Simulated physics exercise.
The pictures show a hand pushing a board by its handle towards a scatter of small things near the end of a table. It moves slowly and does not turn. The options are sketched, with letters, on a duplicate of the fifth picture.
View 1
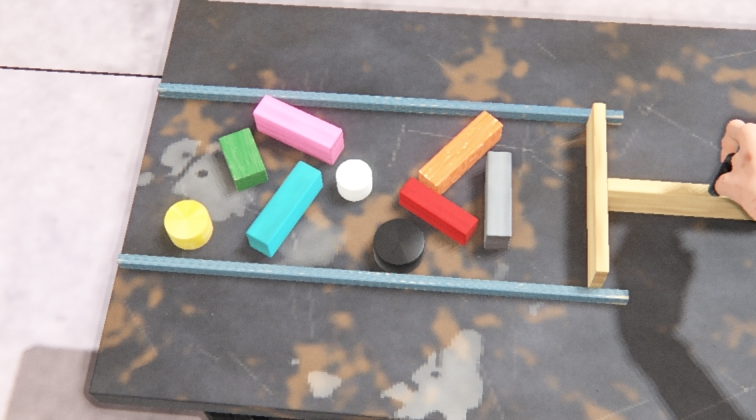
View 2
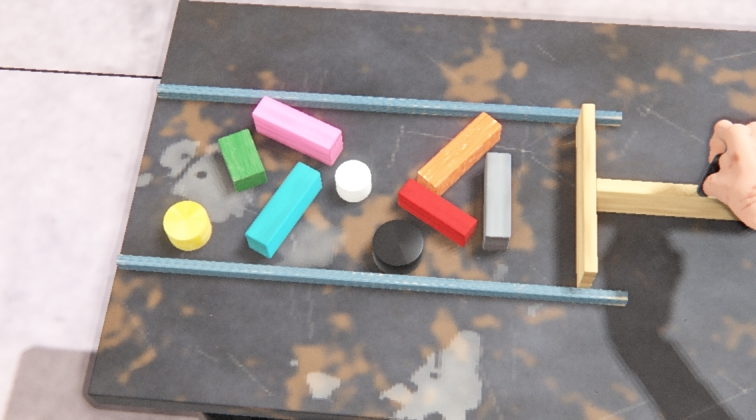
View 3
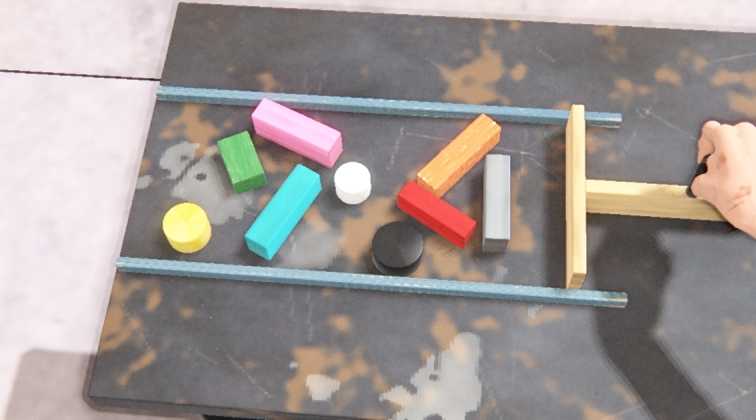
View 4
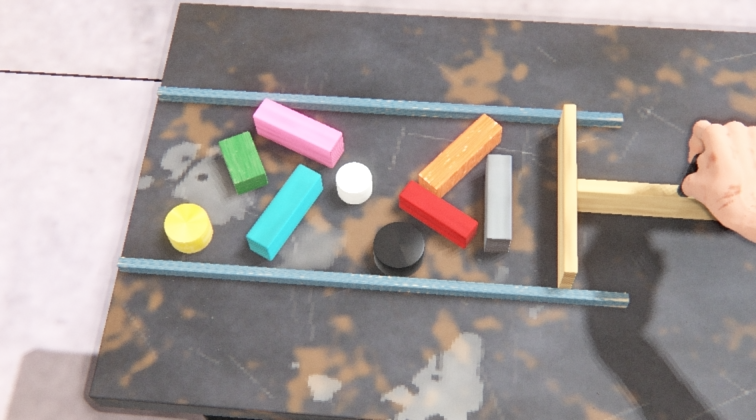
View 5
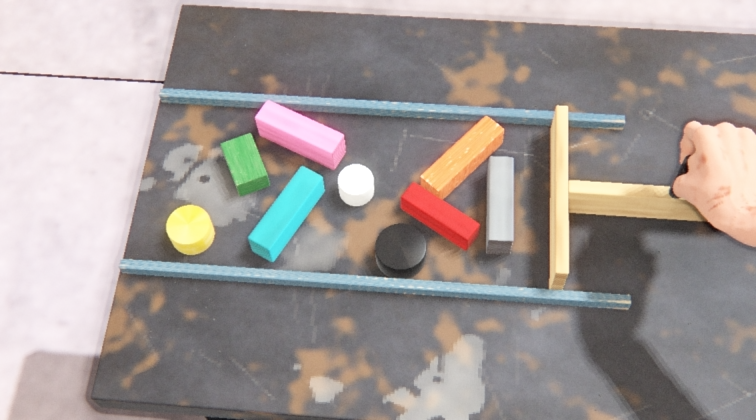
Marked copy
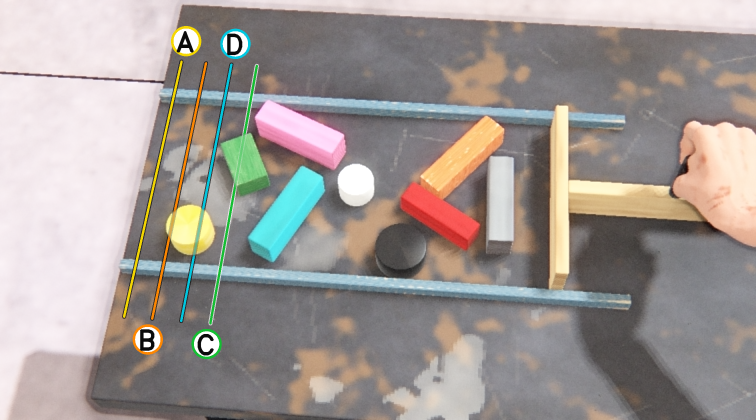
We see a hand on the right slowly pushing a wooden board by its handle leftward between two blue rails, towards scattered coloured blocks and round pieces on a dark, worn table; the scattered objects stay where they are.
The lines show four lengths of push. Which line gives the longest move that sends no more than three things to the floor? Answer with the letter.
As far as mark C.
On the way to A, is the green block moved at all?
Yes.
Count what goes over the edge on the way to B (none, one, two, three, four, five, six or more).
By then, six or more.
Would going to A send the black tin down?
Yes.
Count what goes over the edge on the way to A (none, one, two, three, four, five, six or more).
By then, six or more.
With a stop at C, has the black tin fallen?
No.
On the marked copy, A at (155, 180); B at (181, 182); C at (235, 186); D at (208, 184).
Following C. Soon after the start, board (443, 178); turquoise stick (279, 212); black tin (373, 253).
Later, board (325, 170); green block (191, 161); white tin (231, 150).
In the end, board (234, 165); green block over the edge; yellow tin over the edge; two fallen.
As for the rest, A drops eight; B drops seven; D drops five.
